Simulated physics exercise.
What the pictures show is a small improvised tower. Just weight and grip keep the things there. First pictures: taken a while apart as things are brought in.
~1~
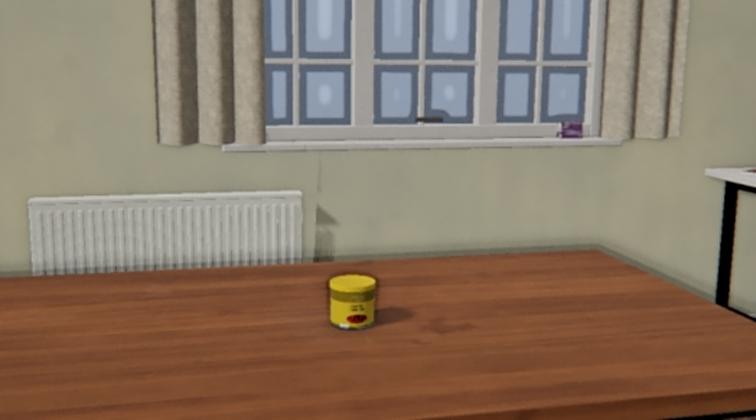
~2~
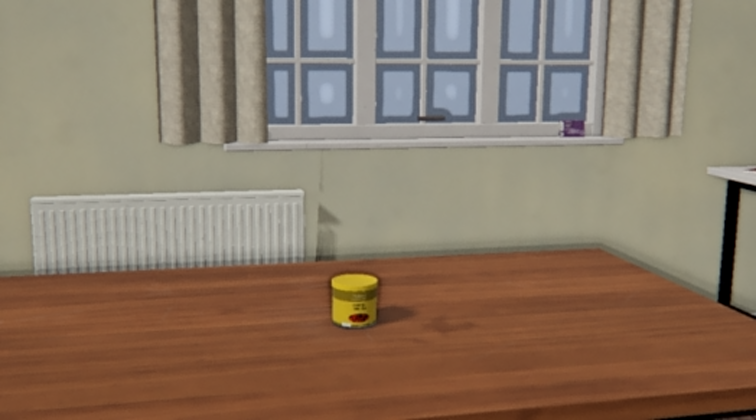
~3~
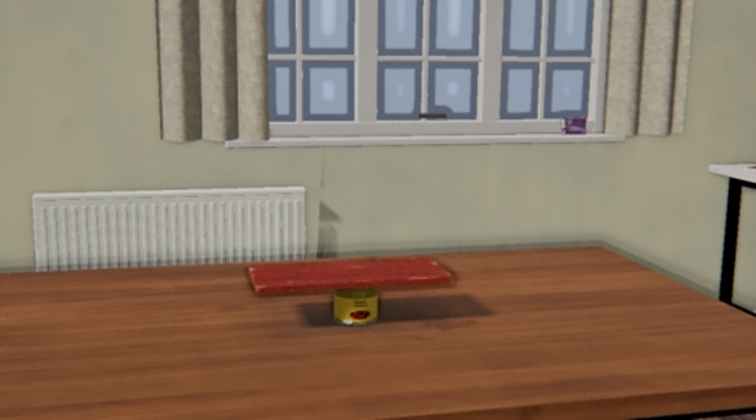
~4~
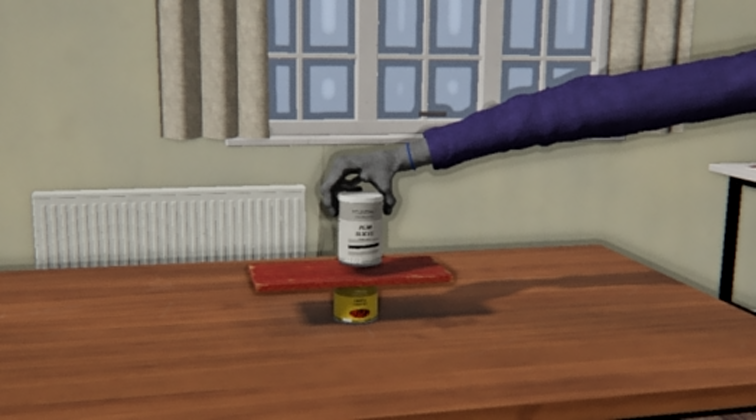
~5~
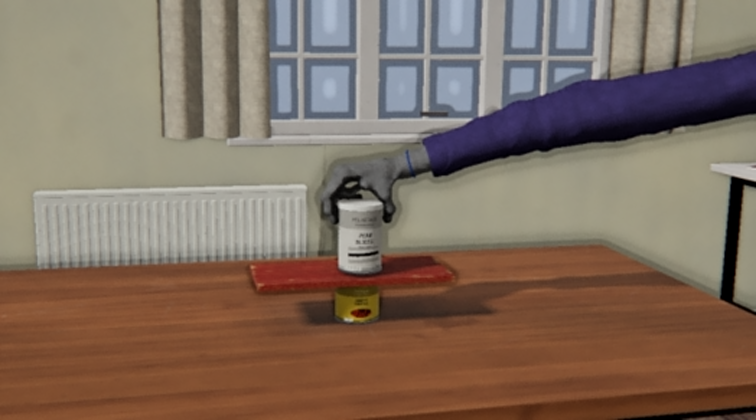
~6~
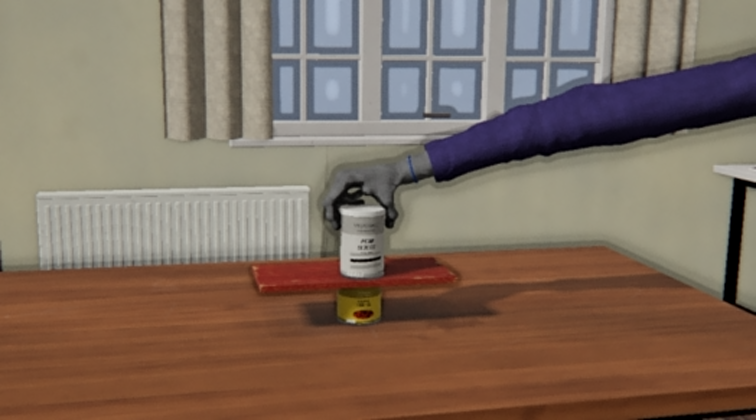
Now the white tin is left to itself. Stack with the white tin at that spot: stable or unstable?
I expect the stack to stay settled.
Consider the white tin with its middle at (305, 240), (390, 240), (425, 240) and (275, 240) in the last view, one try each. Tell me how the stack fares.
So, first go it comes down, second go it stays put, third go it comes down, fourth go it comes down.
Then, 0.20 s after the last picture, nothing has stirred.
Then, 0.40 s after the last picture, white tin resting near (363, 242).
At rest, all 3 in place. Seen from the same camera at the end, white tin near (363, 242). The stack stays up.
